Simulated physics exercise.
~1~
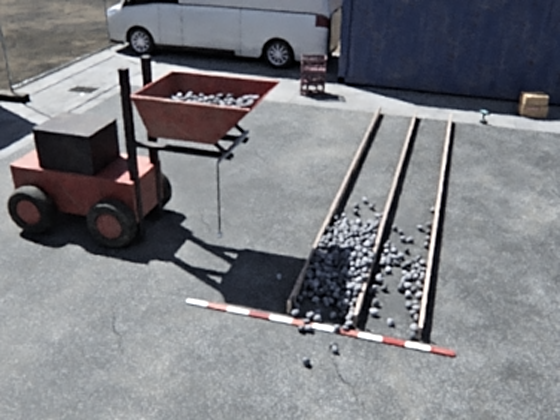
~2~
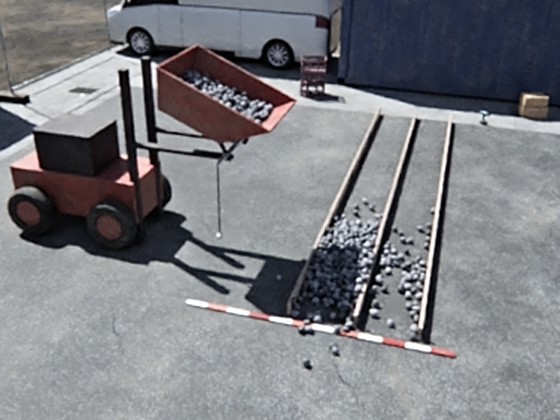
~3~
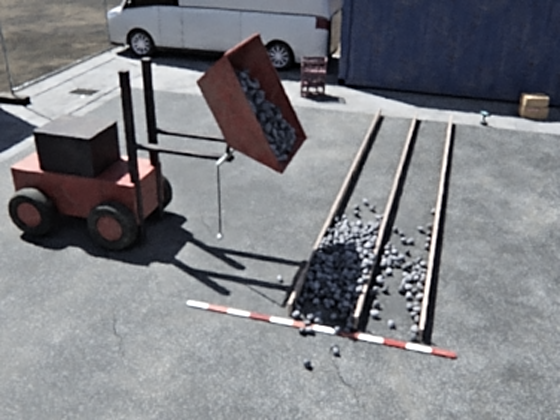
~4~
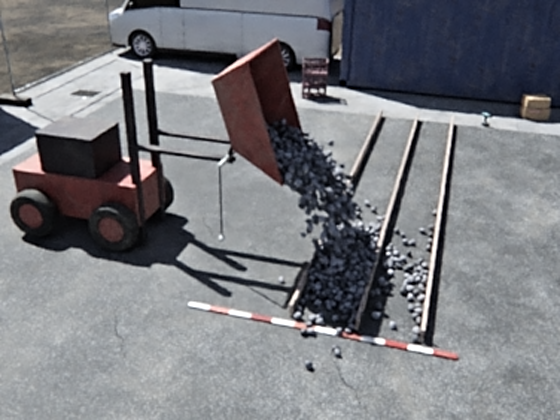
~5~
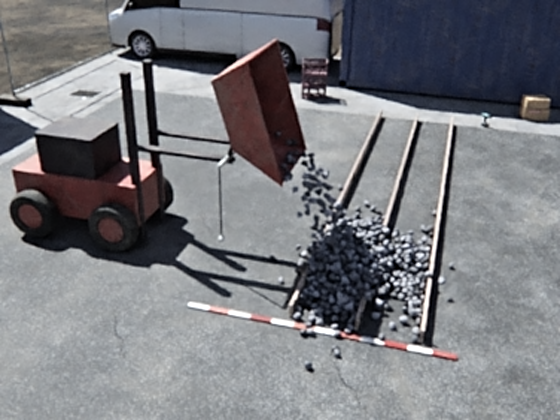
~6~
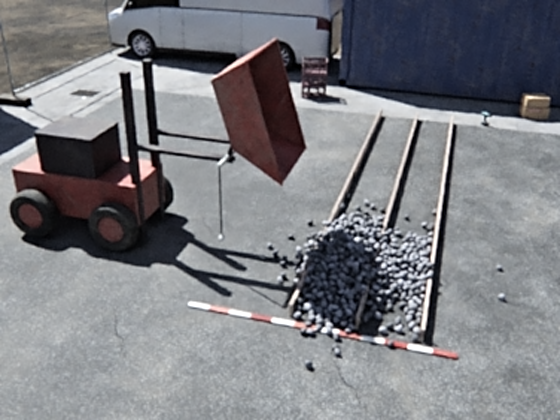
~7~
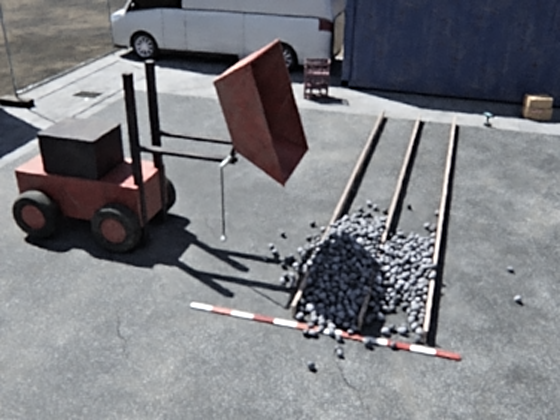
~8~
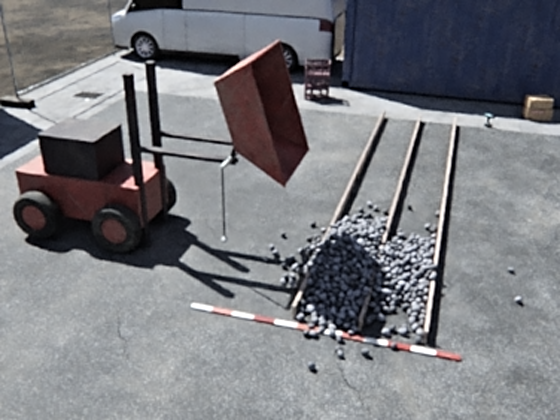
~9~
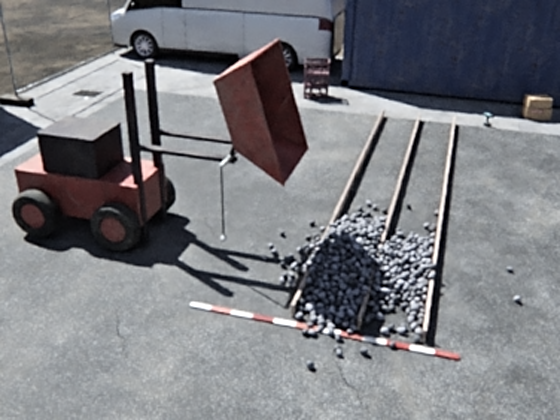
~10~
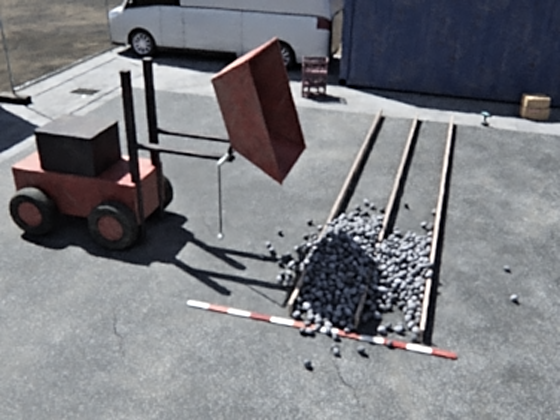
The clip shows a red wheeled loader tipping its raised skip to the right, pouring grey stones onto an earlier load lying between wooden planks. The pile spreads across the planks, a few stones roll away, and the emptied skip stays steeply tilted above the settled heap.
